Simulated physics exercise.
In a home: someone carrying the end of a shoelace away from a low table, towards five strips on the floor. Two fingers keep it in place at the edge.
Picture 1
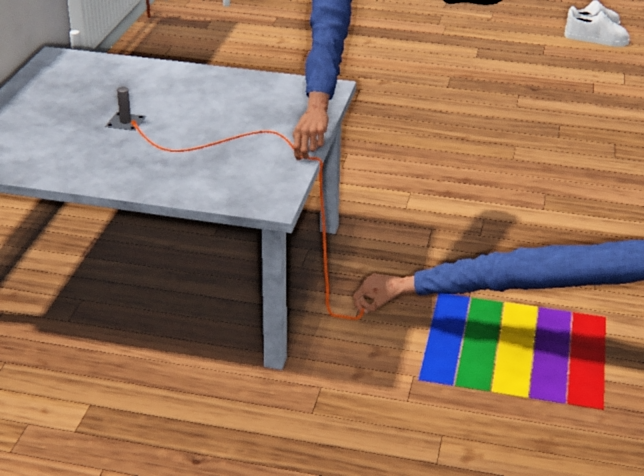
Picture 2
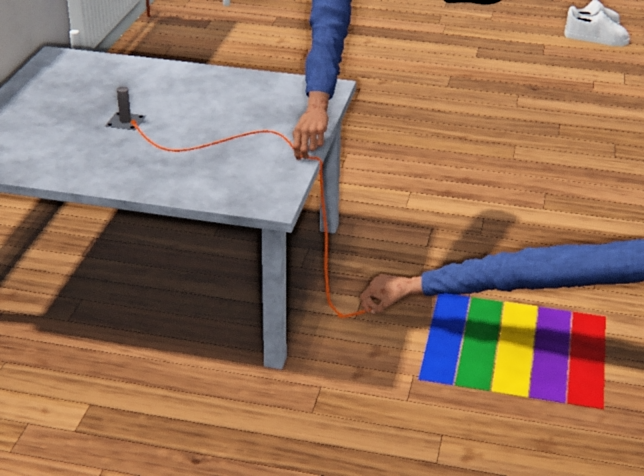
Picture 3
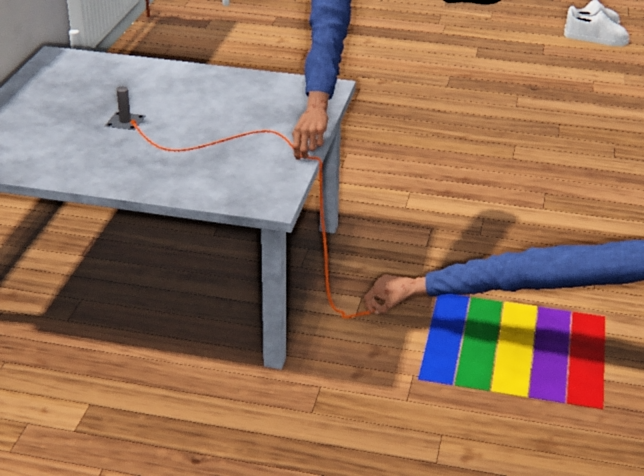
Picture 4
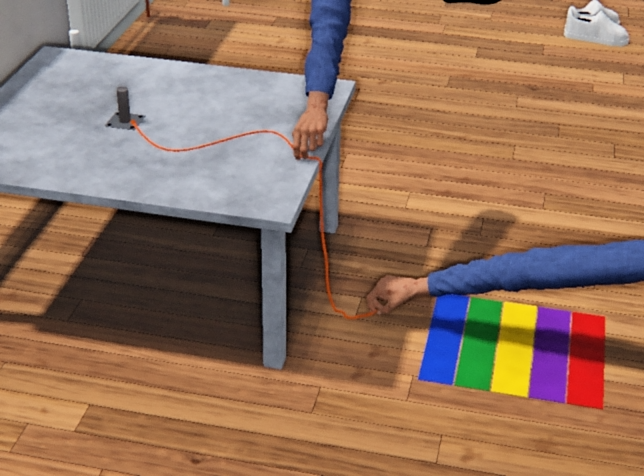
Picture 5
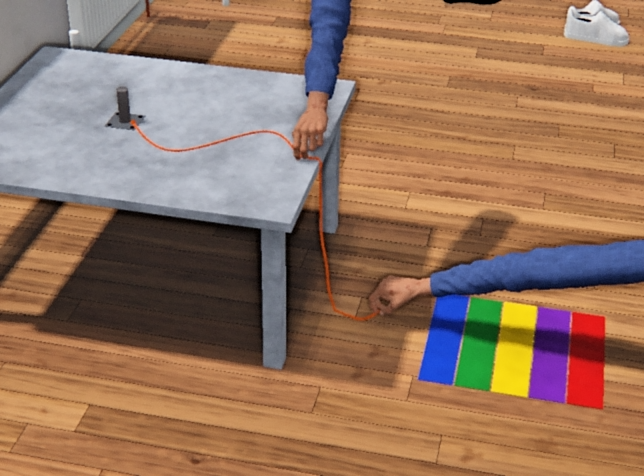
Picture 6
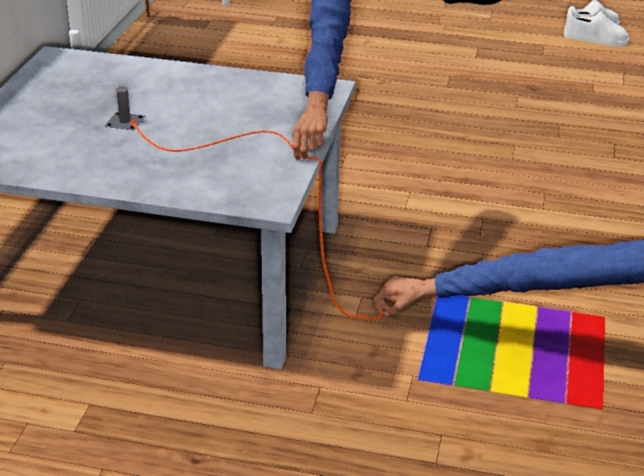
On a wooden floor beside a low table, a hand drawing an orange cord slightly rightward while another hand presses it at the edge.
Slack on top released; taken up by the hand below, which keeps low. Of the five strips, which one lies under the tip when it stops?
The purple strip.
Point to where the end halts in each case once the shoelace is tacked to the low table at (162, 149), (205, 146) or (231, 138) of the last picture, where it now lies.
Roughly (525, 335), (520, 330) and (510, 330).
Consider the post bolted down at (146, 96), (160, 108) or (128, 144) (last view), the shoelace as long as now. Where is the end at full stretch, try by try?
Close to (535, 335), (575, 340) and (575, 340) in that order.
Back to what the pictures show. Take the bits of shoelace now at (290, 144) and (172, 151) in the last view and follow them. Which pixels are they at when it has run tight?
The first lands at (330, 165), while the second lands at (203, 134).
Early on, end near (478, 326); over green.
Midway, end near (523, 333); over yellow.
At the end of the slack, end near (550, 337); over purple. The purple one.
